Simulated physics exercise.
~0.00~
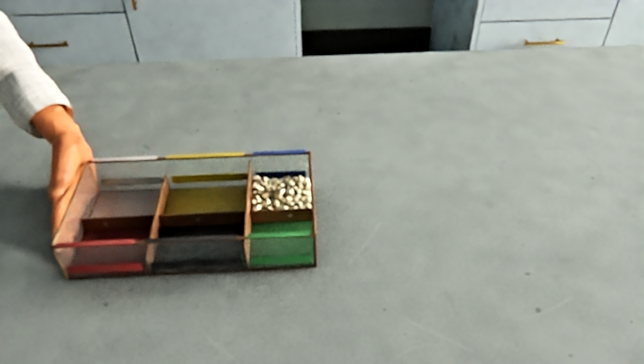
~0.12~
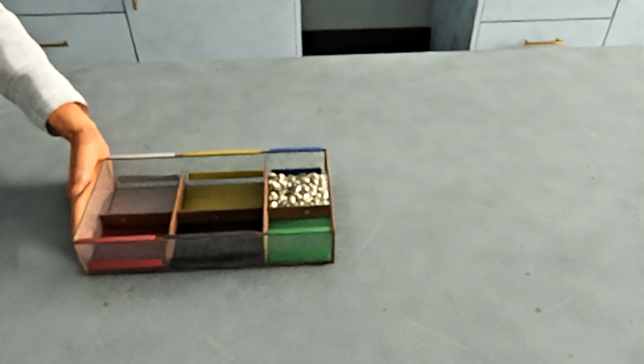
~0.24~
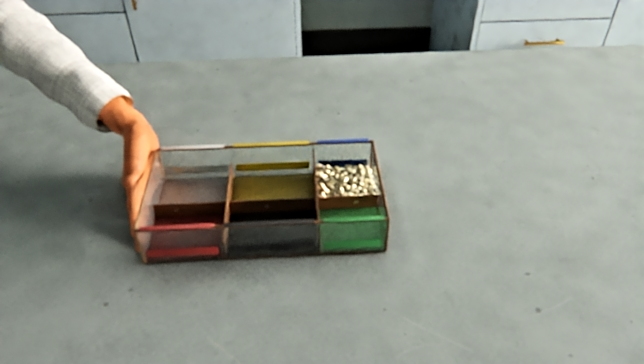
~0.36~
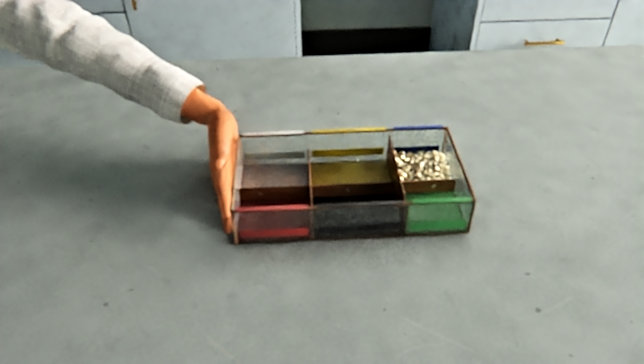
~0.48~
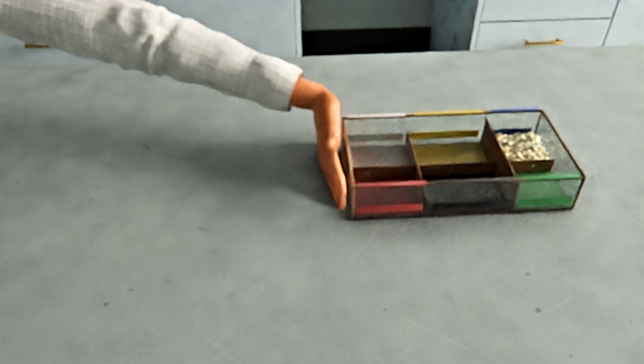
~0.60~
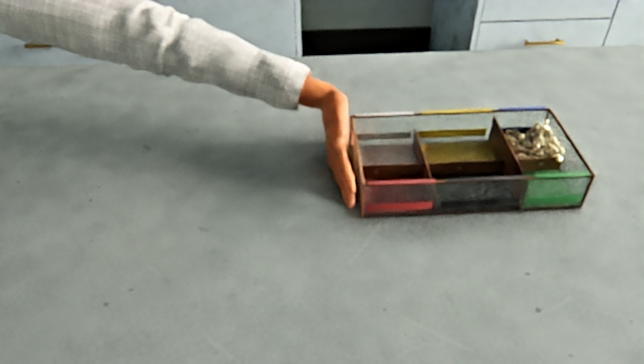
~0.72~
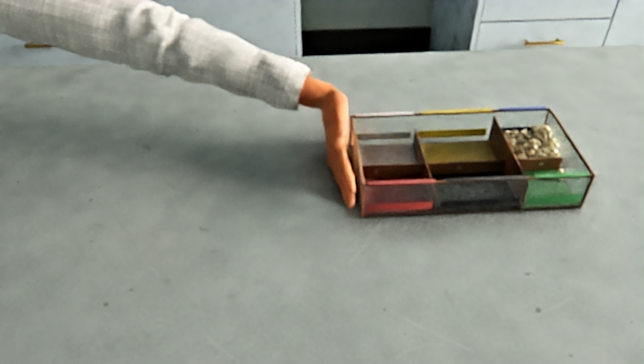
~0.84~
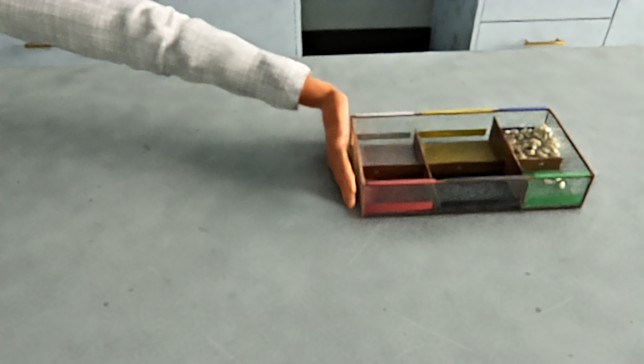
A hand pushes a divided tray of white beans right across a counter and stops.
